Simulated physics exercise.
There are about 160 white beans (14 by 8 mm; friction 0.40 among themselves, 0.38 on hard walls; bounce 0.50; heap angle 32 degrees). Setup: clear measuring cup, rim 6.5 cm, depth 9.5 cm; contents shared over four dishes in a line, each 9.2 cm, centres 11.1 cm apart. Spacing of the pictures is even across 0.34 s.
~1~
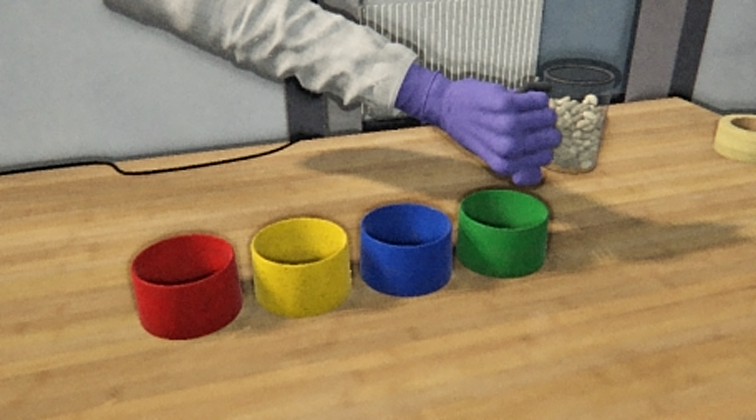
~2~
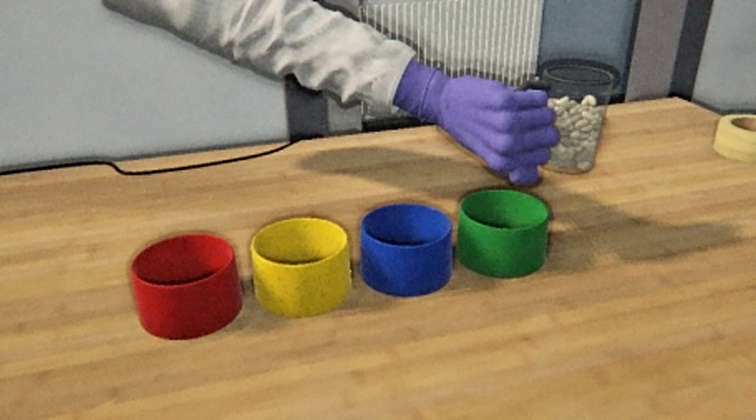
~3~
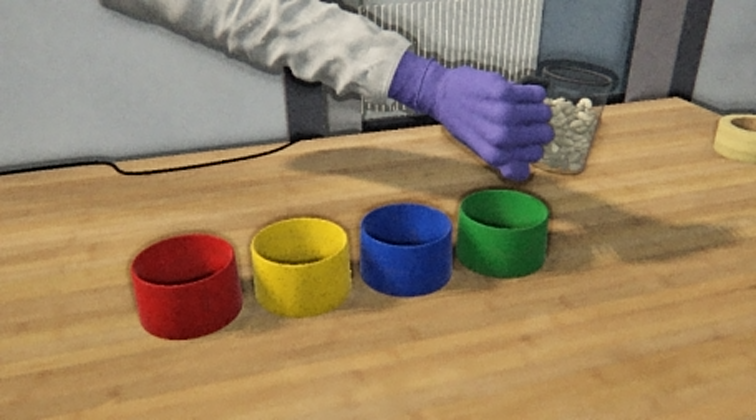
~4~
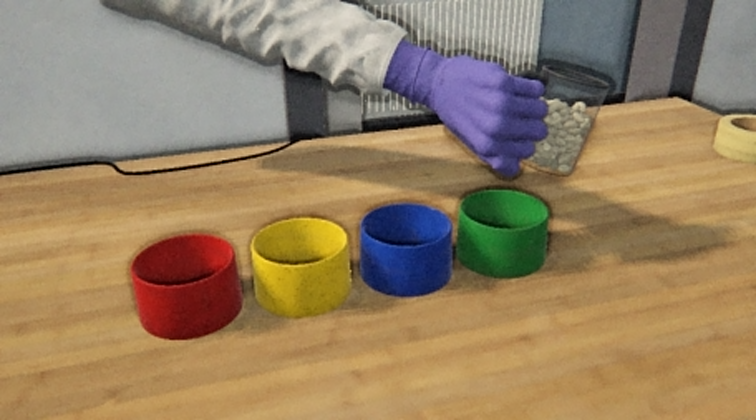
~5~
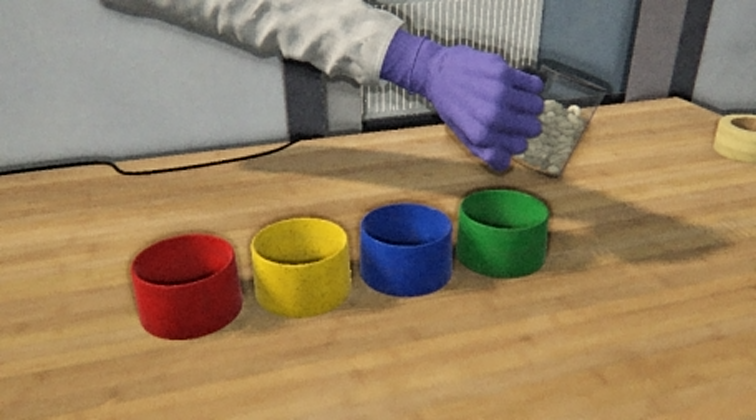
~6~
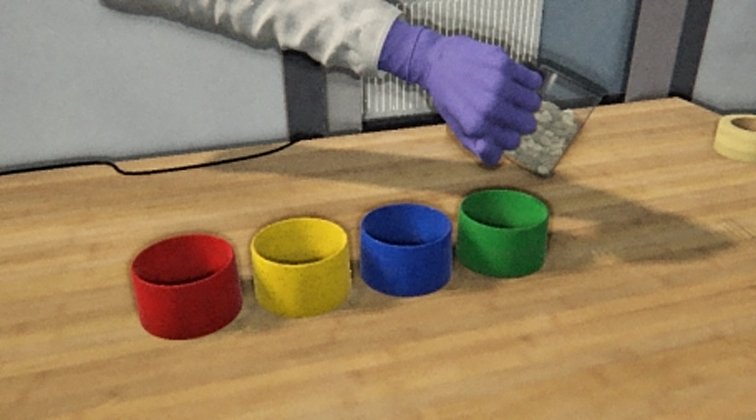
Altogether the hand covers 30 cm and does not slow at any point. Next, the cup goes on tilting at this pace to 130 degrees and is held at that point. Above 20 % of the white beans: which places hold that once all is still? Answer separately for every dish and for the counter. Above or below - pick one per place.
Red: Below; blue: Below; green: Above; yellow: Below; counter: Below.
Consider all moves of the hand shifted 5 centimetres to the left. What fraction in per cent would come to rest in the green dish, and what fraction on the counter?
The green one would get 10 and the counter 40.
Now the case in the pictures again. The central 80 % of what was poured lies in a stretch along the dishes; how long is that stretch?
The stretch is around 5 cm long.
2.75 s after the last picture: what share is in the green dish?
Close to 100 per cent at that point.
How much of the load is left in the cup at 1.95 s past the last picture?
I'd put it at roughly 0 per cent.
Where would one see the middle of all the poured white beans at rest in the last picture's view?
When it all comes to rest, the middle is near (498, 238).
Then, 1.17 s after the last picture, tilt 130 degrees; cup holds 0 %, green 95 %.
Then, 1.95 s after the last picture, tilt 130 degrees; cup holds 0 %, green 100 %.
Then, 2.75 s after the last picture, tilt 130 degrees; cup holds 0 %, green 100 %.
In the end, red 0 %, blue 0 %, green 100 %, yellow 0 %, counter 0 %.
